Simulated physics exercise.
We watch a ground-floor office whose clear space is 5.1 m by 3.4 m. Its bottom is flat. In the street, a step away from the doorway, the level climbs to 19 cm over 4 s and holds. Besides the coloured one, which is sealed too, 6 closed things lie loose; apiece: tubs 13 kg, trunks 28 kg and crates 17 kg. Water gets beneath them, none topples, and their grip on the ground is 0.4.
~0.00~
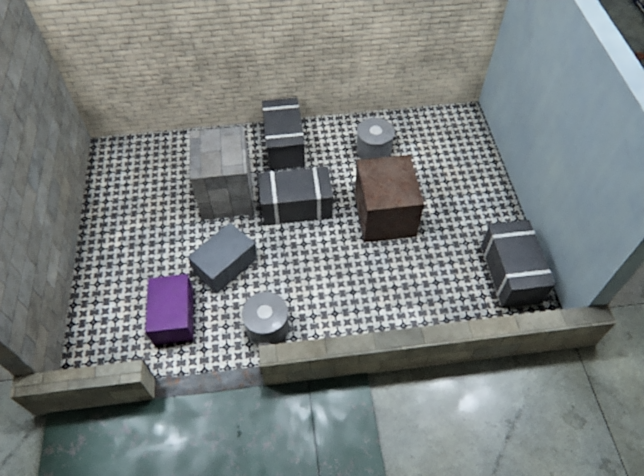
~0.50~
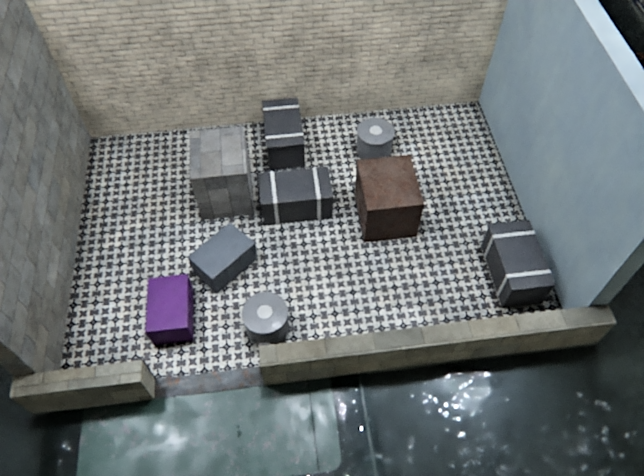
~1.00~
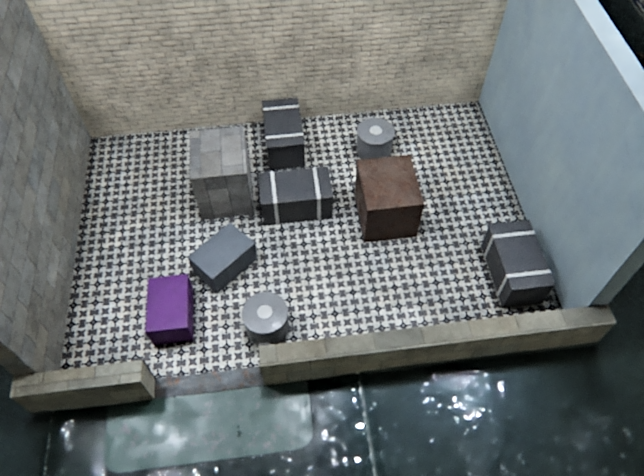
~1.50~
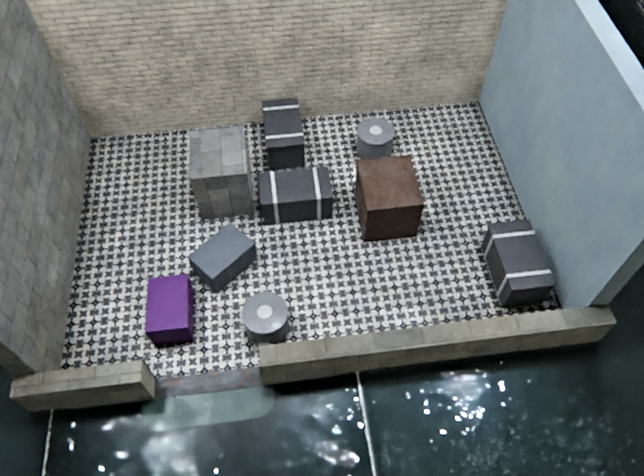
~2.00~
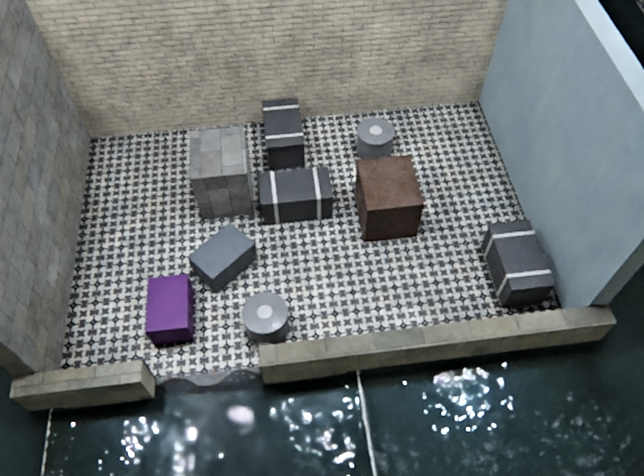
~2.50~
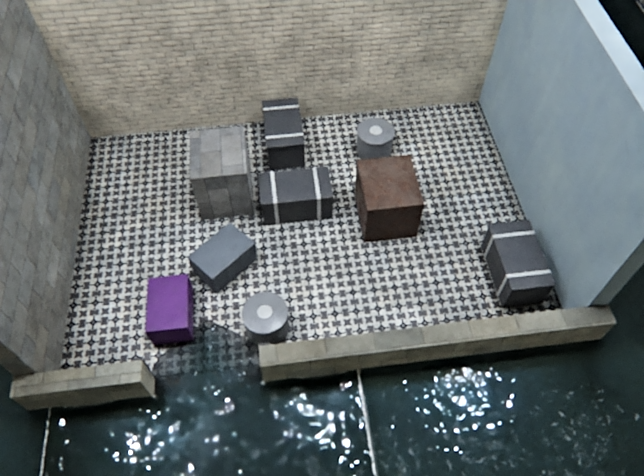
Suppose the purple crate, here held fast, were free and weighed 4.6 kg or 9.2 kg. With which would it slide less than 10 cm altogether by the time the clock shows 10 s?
For it, neither weight holds it.
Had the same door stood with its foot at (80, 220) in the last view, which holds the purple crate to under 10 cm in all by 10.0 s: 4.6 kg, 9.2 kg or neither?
In that case neither weight holds it.
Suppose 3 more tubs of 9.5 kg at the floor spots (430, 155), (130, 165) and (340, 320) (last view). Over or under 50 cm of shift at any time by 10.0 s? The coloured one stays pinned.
In that order: Less, over, under.
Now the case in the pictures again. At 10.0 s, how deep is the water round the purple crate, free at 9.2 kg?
About 9 cm.
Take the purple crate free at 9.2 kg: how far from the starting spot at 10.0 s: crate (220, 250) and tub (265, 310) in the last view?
In turn: 50 cm, 10 cm.
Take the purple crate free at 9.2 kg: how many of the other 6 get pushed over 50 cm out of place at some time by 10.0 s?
That makes 1.
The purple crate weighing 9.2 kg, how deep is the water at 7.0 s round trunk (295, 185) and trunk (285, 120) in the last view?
Roughly 4 and 2 cm.
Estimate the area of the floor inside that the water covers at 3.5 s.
Some 1.5 m2.
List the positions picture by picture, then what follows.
The purple crate at (167, 302) rests on the ground; 0.0 m2 under water; 0 of 7 have shifted, in the first picture.
The purple crate at (167, 302) rests on the ground; 0.0 m2 under water; 0 of 7 have shifted, in the second picture.
The purple crate at (167, 302) rests on the ground; water covers 0.0 m2; 0 of 7 have shifted, in the third picture.
The purple crate at (167, 302) rests on the ground; water covers 0.0 m2; 0 of 7 have shifted, in the fourth picture.
The purple crate at (167, 302) rests on the ground; 0.0 m2 under water; 0 of 7 have shifted, in the fifth picture.
The purple crate at (167, 302), on the bottom; water covers 0.4 m2; 0 of 7 have shifted, in the sixth picture.
After 3.5 s the purple crate would be 28 cm from its start with 4.6 kg and 18 cm from its start with 9.2 kg; 4 cm of water round it then.
After 4.5 s the purple crate would be 105 cm from its start with 4.6 kg and 88 cm from its start with 9.2 kg; 4 cm of water round it then.
After 7.0 s the purple crate would be 243 cm from its start with 4.6 kg and 242 cm from its start with 9.2 kg; 11 cm of water round it then.
After 10.0 s the purple crate would be 234 cm from its start with 4.6 kg and 249 cm from its start with 9.2 kg; 9 cm of water round it then.
